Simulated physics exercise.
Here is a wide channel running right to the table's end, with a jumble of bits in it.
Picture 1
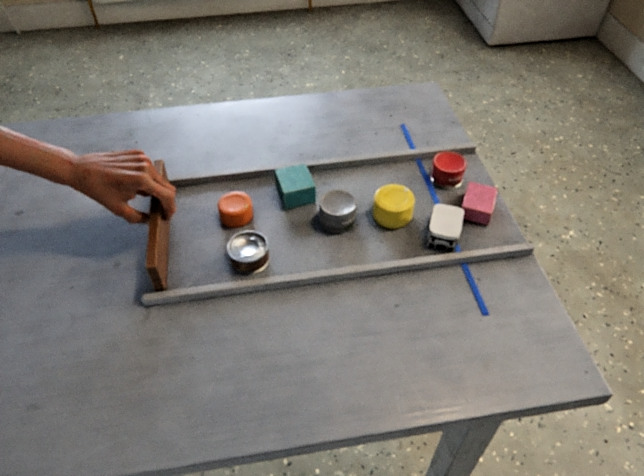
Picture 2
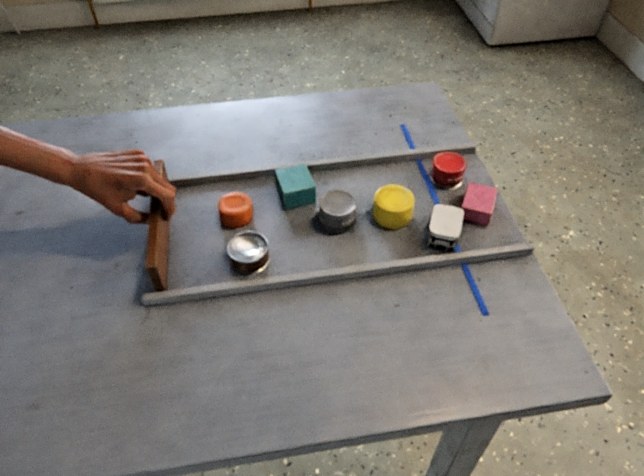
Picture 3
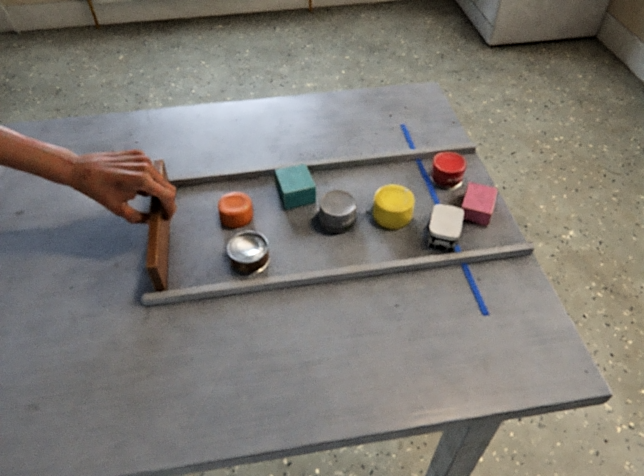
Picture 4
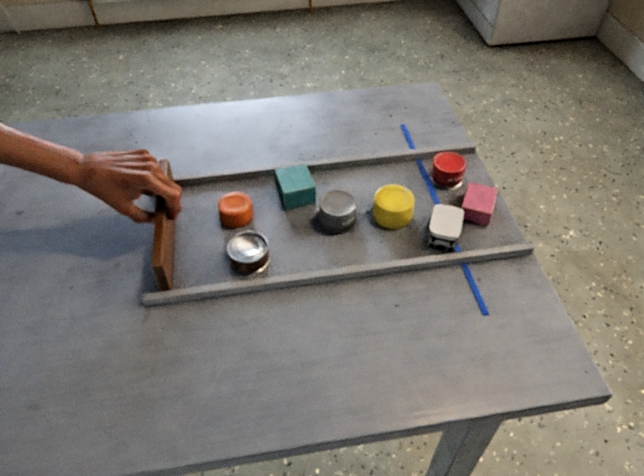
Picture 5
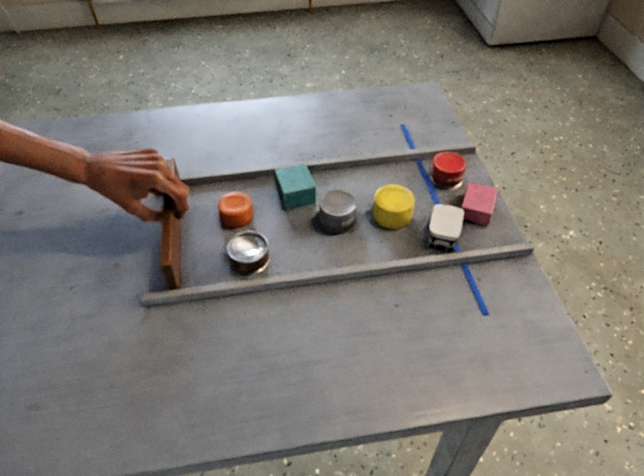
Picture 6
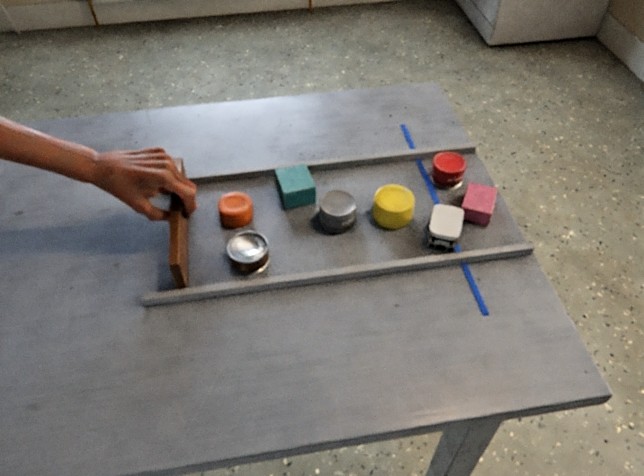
A hand slid a wooden board slightly to the right along a channel on a gray table, while the colorful blocks, lids and small containers in front of it stayed where they were.
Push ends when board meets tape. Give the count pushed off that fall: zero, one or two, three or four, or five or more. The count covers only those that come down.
In the end one or two are gone from the table.
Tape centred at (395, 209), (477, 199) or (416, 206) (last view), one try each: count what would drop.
Going through each try, you'd get 0, 4 and 0.
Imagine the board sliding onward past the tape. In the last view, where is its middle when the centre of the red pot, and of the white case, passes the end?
Around (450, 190) first and around (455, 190) second.
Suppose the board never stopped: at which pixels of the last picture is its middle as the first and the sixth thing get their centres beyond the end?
It sits around (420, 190) and after that around (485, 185).
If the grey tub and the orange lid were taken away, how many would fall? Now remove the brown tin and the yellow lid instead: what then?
First try: 0 fallen; other try: 0.
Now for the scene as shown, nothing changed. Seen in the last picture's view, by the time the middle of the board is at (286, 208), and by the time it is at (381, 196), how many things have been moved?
One spot: 3. Other spot: 6.
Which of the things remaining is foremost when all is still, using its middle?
The foremost one is the white case.
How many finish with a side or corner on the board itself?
It touches 4.
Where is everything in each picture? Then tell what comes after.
Pink block (478, 203); red pot (448, 170); white case (445, 228); board (160, 223); tape (437, 204), in the first picture.
Red pot (448, 171); orange lid (236, 210), in the second picture.
White case (445, 228); yellow lid (393, 207), in the third picture.
Pink block (478, 204); turquoise block (295, 186), in the fourth picture.
Red pot (448, 171); board (173, 221), in the fifth picture.
Pink block (478, 204); red pot (448, 171); white case (445, 228); board (180, 220); tape (437, 204), in the sixth picture.
Soon after, none off yet; pink block at rest near (478, 204); red pot at rest near (448, 171); white case at rest near (445, 228).
At rest, the number that fall off is one or two; fallen, pink block.
